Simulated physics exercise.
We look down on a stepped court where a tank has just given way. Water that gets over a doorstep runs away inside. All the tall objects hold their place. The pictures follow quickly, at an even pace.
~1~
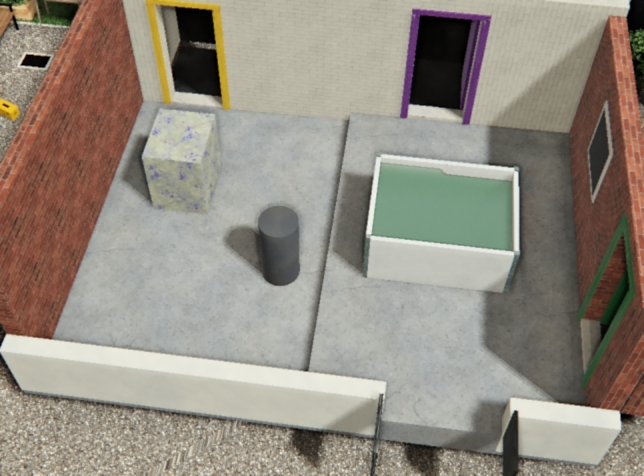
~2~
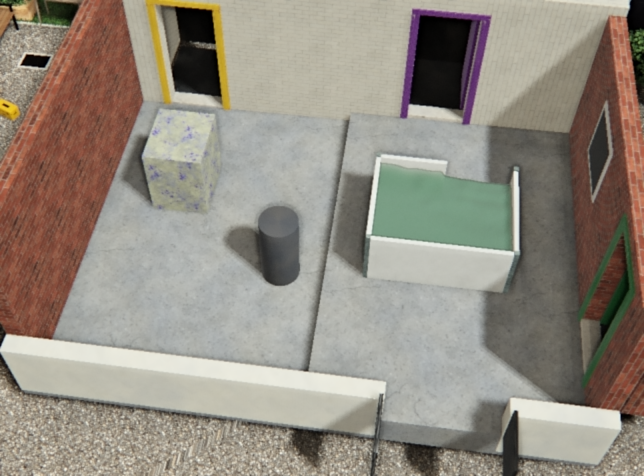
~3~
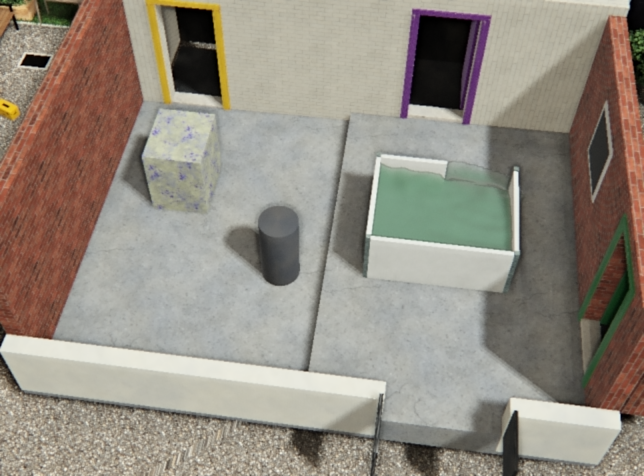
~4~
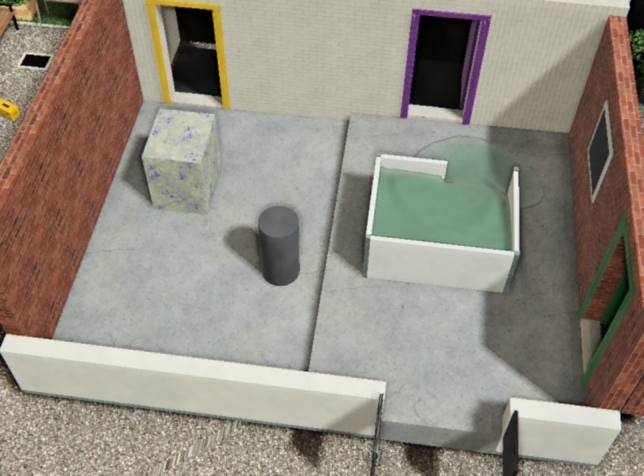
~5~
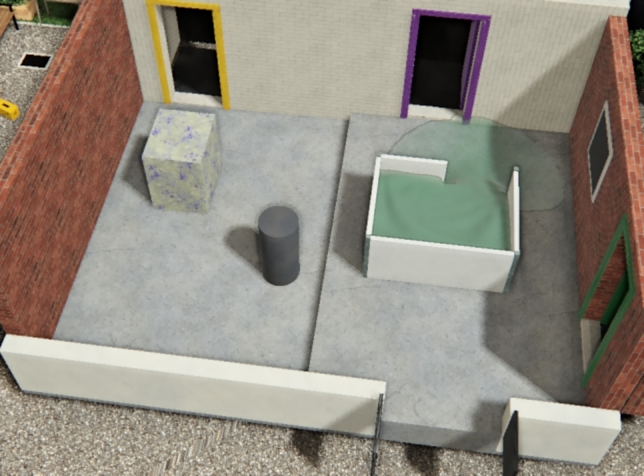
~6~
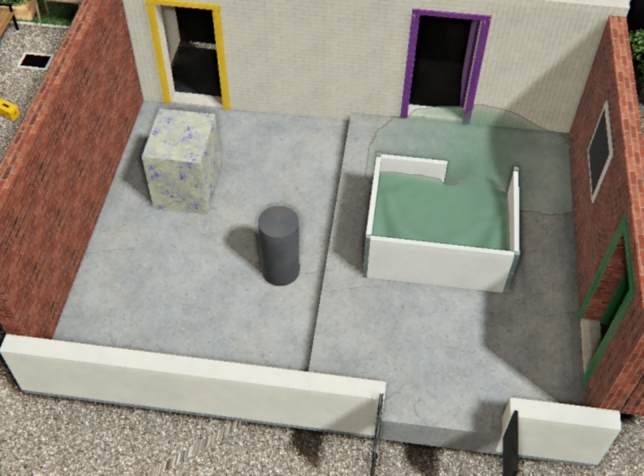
White-walled water tank in a brick-sided court opening at its far side, green water pouring out and spreading across the grey floor.
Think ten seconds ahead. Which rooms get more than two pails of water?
In the end: The yellow door floods; the purple door floods; the green door holds within the limit.
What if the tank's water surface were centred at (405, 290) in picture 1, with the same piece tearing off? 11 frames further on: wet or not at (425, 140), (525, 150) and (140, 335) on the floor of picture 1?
In that order: Under water, covered, dry.
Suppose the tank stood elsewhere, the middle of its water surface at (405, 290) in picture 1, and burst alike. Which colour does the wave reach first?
It is the purple one.
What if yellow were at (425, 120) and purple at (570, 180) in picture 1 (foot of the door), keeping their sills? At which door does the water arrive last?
That is the green door.
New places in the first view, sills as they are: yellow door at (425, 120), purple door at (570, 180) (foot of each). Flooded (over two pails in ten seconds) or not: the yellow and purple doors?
Then: Yellow lets more in, purple goes over.
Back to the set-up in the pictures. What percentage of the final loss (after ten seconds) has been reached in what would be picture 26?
About 50 per cent.
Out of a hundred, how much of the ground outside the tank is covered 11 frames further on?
Near 20 in a hundred.
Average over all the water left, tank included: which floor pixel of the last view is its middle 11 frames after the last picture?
Roughly at (459, 204).
A moment on, water covers 15 % of the floor; the yellow door not reached, the purple door far over two buckets in, the green door not reached.
Next, water covers 20 % of the floor; the yellow door wet at the sill, nothing in, the purple door far over two buckets in, the green door not reached.
Then, water covers 45 % of the floor; the yellow door wet at the sill, nothing in, the purple door far over two buckets in, the green door wet at the sill, nothing in.
Later, water covers 70 % of the floor; the yellow door under two buckets in, the purple door far over two buckets in, the green door under two buckets in.
In the end, water covers 90 % of the floor; the yellow door over two buckets in, the purple door far over two buckets in, the green door under two buckets in.
